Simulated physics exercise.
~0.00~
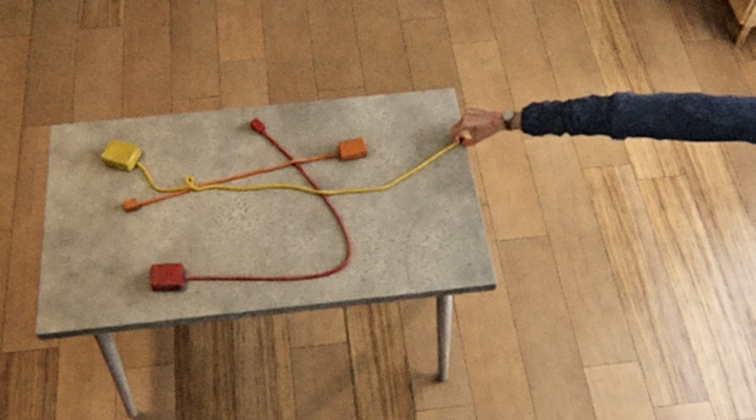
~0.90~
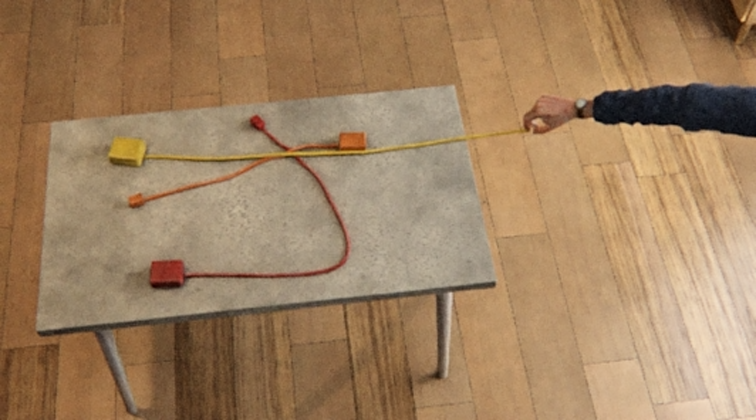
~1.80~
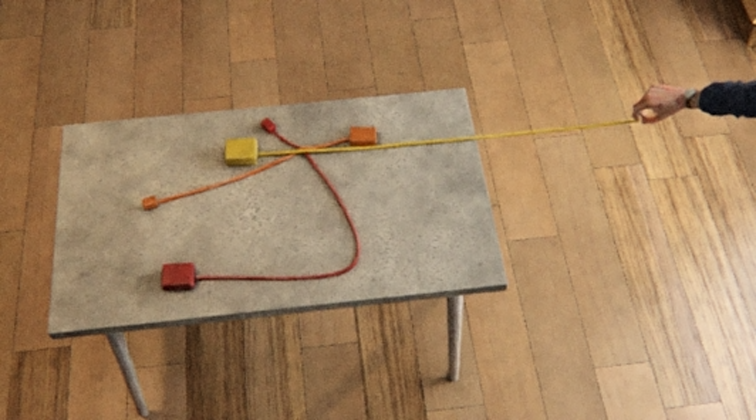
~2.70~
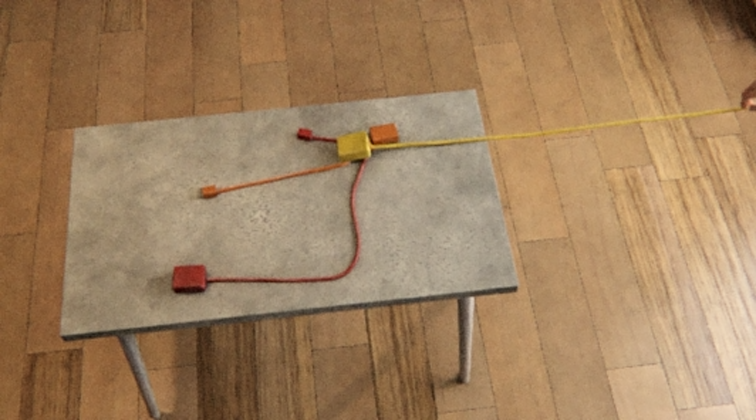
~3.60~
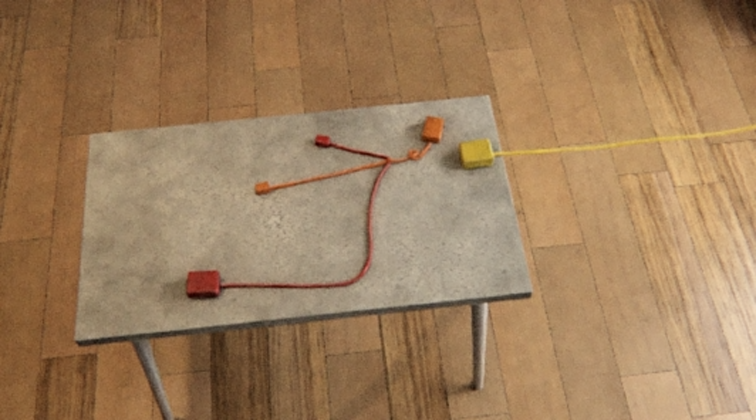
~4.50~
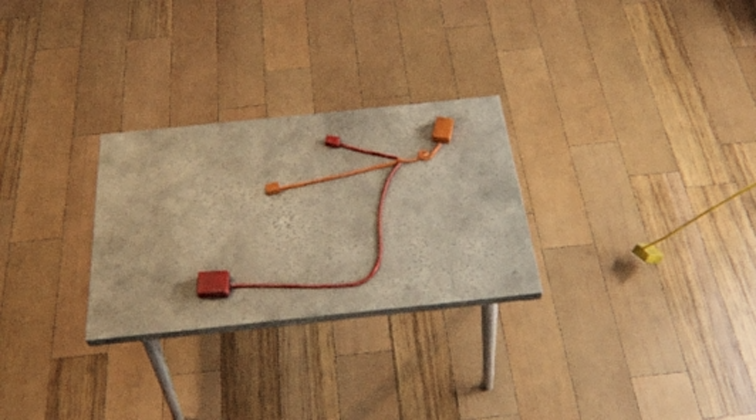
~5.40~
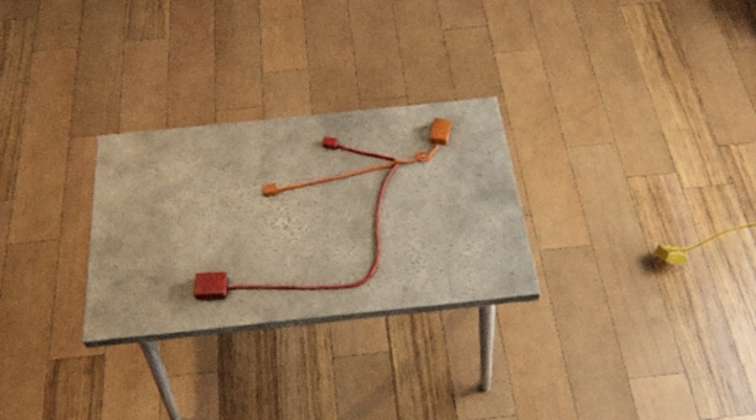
A hand pulled a yellow cord to the right across a gray table until its block slid off the edge to the floor, dragging the orange cord and its block slightly right, while the red block stayed on the table.
